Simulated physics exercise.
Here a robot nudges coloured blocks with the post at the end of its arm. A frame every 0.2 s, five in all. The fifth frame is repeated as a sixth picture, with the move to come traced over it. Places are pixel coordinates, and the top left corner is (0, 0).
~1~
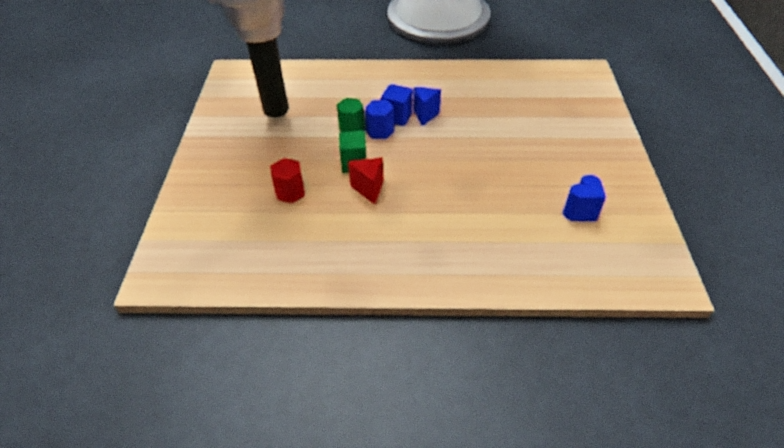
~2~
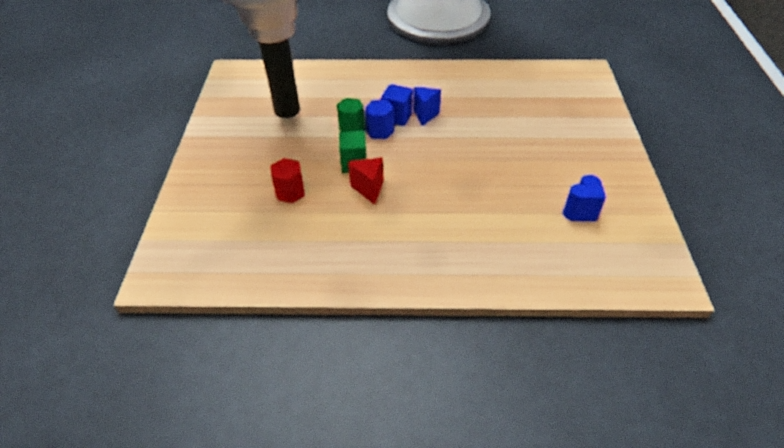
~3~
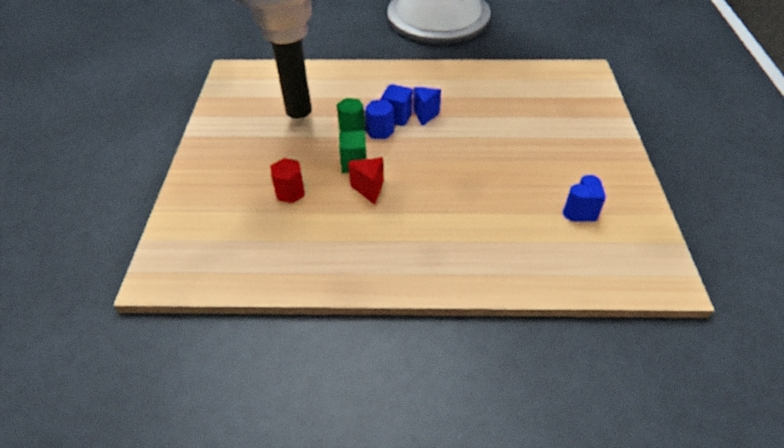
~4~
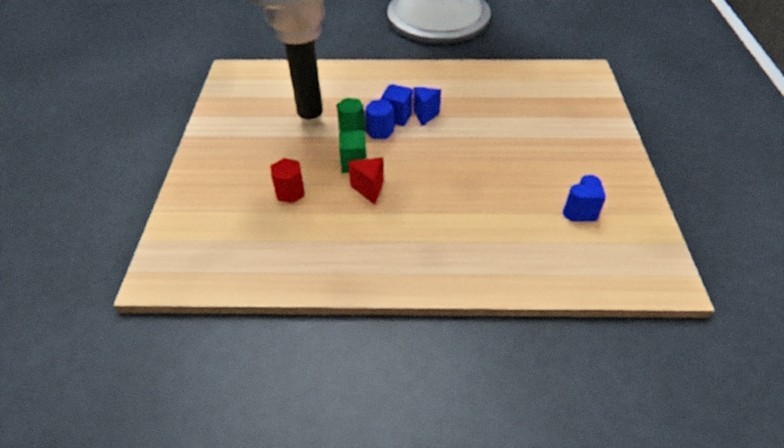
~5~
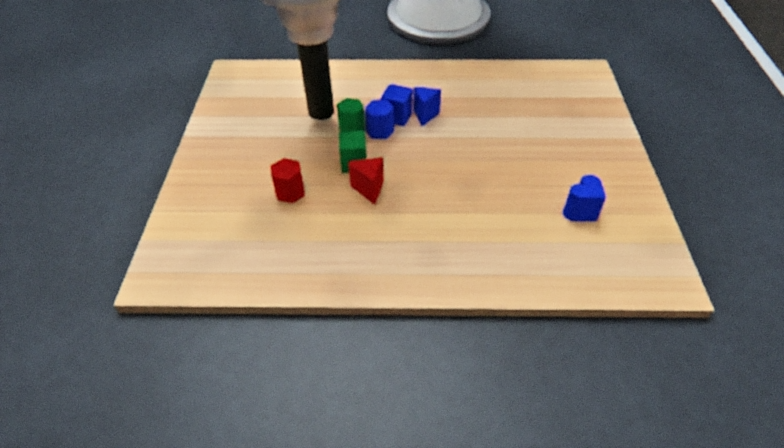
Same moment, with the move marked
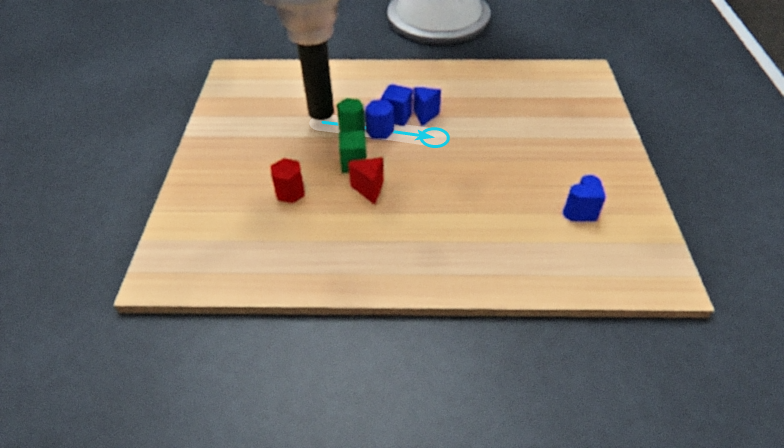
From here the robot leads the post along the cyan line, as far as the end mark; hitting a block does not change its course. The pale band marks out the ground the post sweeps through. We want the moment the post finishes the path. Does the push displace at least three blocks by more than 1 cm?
No, it doesn't check out.
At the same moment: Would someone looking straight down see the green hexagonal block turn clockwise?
Answer: Yes.
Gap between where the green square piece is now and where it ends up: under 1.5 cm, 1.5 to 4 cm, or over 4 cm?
The answer here is less than 1.5 cm.
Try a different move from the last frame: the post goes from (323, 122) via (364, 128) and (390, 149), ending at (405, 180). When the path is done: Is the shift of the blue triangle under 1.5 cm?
In short: Yes.
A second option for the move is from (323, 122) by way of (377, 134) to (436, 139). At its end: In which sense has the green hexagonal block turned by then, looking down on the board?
My prediction: CW.
The line goes from (323, 122) directly to (435, 137).
On the path given first. One third of the way, post (359, 117); green hexagonal block (373, 116); blue hexagonal block (398, 111), turned 45° anticlockwise.
Two thirds of the way, post (397, 122); green hexagonal block (384, 124), turned 65° clockwise; blue hexagonal block (422, 116), turned 60° anticlockwise; blue square piece (399, 91).
At the end, post (435, 127); green hexagonal block (384, 124), turned 65° clockwise; green square piece unmoved; blue hexagonal block (459, 124), turned 45° anticlockwise; blue square piece (399, 91); blue triangle unmoved.
